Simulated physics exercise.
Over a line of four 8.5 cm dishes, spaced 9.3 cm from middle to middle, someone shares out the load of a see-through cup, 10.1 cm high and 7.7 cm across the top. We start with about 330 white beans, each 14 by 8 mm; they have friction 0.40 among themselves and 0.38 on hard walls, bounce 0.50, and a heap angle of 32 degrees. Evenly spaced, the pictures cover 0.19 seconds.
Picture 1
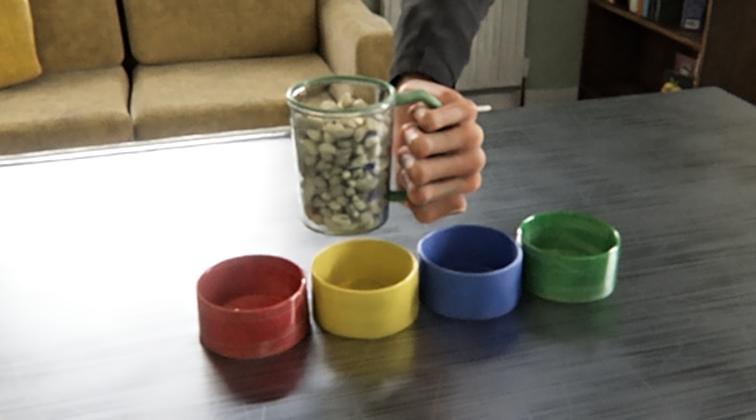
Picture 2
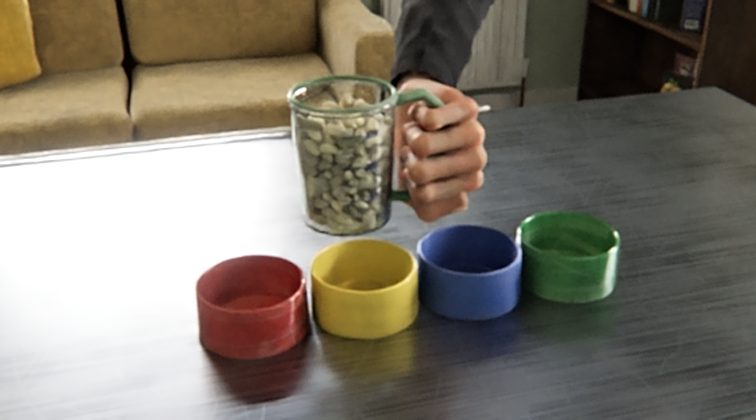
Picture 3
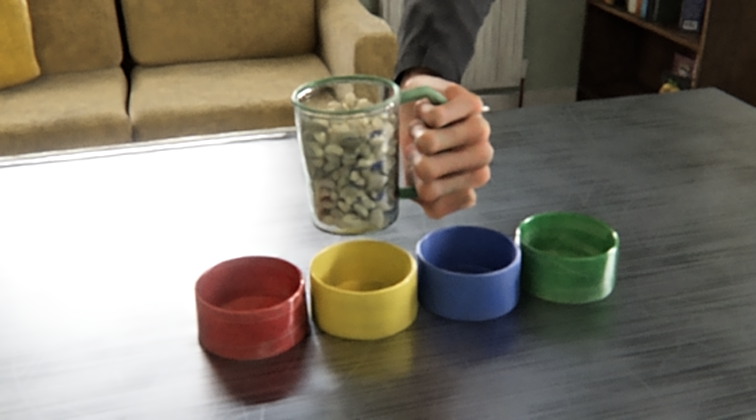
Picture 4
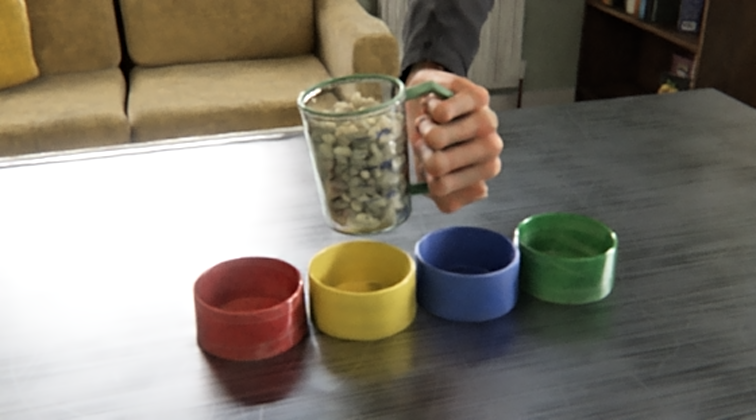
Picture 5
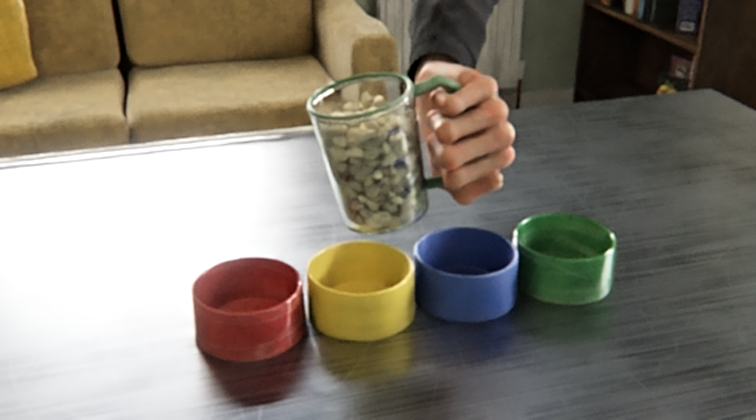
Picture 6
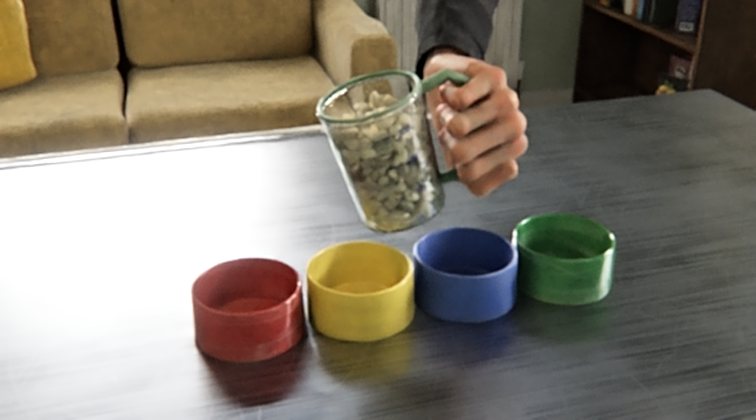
A hand slowly moves a clear cup of pale beans right, tilting it slightly left above four colored dishes.
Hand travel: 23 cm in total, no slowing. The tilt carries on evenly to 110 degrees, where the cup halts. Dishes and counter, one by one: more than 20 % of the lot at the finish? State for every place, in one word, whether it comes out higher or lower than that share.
Red: Lower, blue: Higher, green: Higher, yellow: Lower, counter: Higher.
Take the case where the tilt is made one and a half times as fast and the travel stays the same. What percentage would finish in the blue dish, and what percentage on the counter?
Result: Blue dish 40, counter 20.
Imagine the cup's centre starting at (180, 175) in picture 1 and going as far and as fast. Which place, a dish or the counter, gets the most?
Most of it lands at yellow.
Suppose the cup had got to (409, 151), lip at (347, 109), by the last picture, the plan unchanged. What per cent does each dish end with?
Red: 0 / blue: 30 / green: 40 / yellow: 0.
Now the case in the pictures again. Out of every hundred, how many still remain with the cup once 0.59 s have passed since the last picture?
Roughly 95 percent.
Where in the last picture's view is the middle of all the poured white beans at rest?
Roughly pixel (521, 274).
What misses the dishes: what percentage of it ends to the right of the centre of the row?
It's close to 100 in a hundred.
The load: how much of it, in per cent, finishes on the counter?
I'd put it near 30 per cent.
Then, 0.35 s after the last picture, tilt 62 degrees; cup holds 100 %.
Then, 0.59 s after the last picture, tilt 92 degrees; cup holds 95 %.
Then, 0.94 s after the last picture, tilt 110 degrees; cup holds 60 %, blue 10 %, green 20 %.
In the end, red 0 %, blue 30 %, green 40 %, yellow 0 %, counter 30 %.
